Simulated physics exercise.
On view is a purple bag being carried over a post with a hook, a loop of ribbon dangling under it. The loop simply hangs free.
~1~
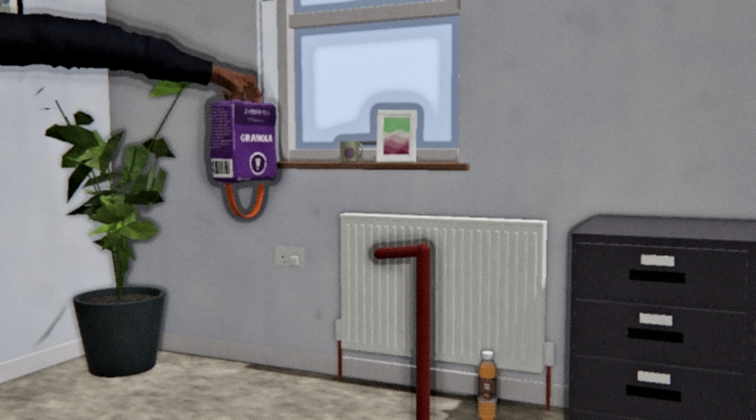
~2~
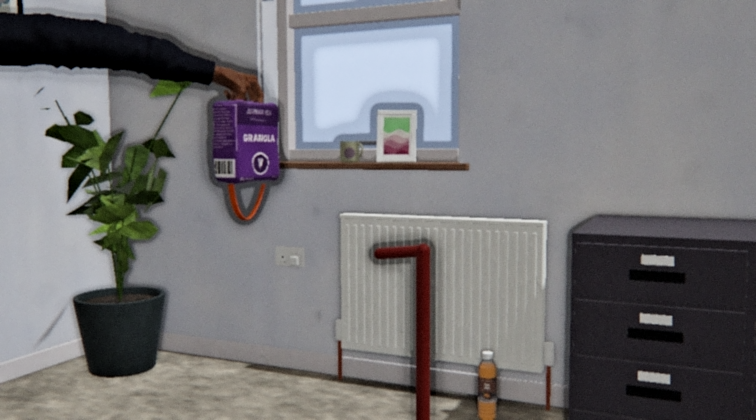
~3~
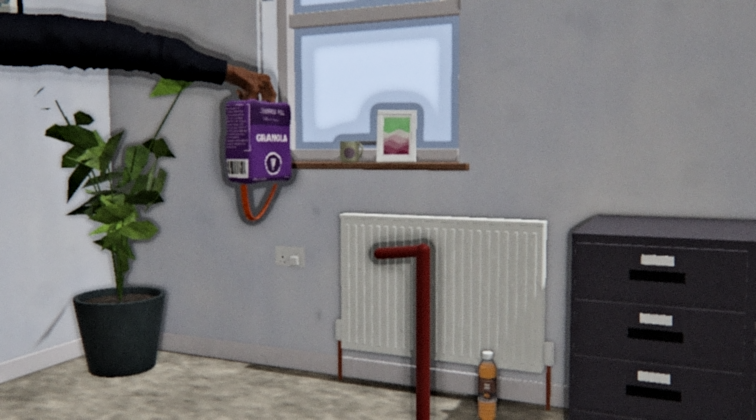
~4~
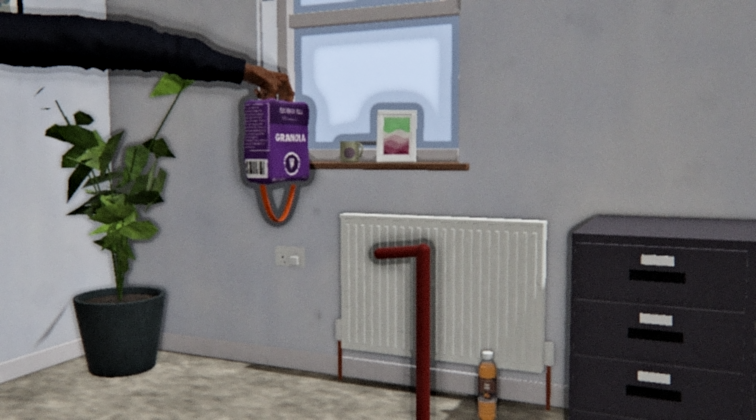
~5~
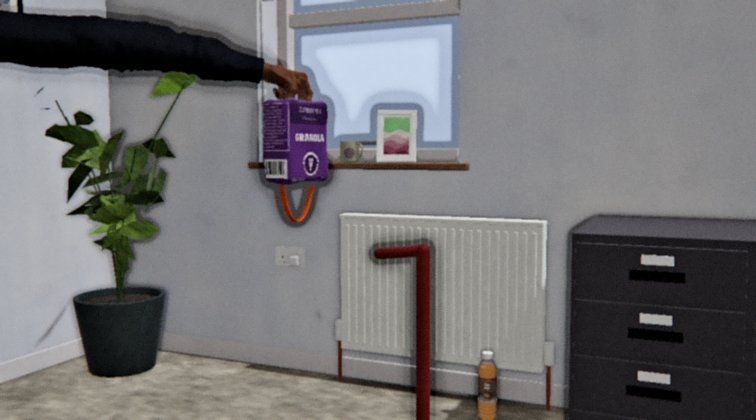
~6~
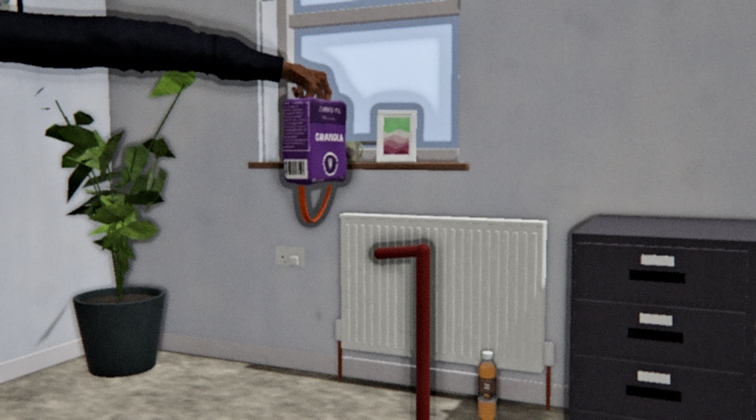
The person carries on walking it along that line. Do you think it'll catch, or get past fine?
It's going to get through cleanly, I reckon.
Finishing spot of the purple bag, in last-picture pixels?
It stops near (583, 139) in the last view.
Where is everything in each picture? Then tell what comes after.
The first picture shows purple bag (245, 142); hook tip (380, 254).
The second picture shows purple bag (247, 142); bottom of the loop (247, 219).
The third picture shows purple bag (260, 142).
The fourth picture shows purple bag (278, 142); bottom of the loop (279, 221).
The fifth picture shows purple bag (297, 142).
The sixth picture shows purple bag (316, 142); bottom of the loop (313, 222); hook tip (380, 254); hook points towards it, loop hangs above the hook.
Then, 0.68 s after the last picture, bag over the post near (393, 141).
Then, 1.52 s after the last picture, bag past the post near (500, 140).
At rest, bag past the post near (583, 139). The purple bag comes away clean.
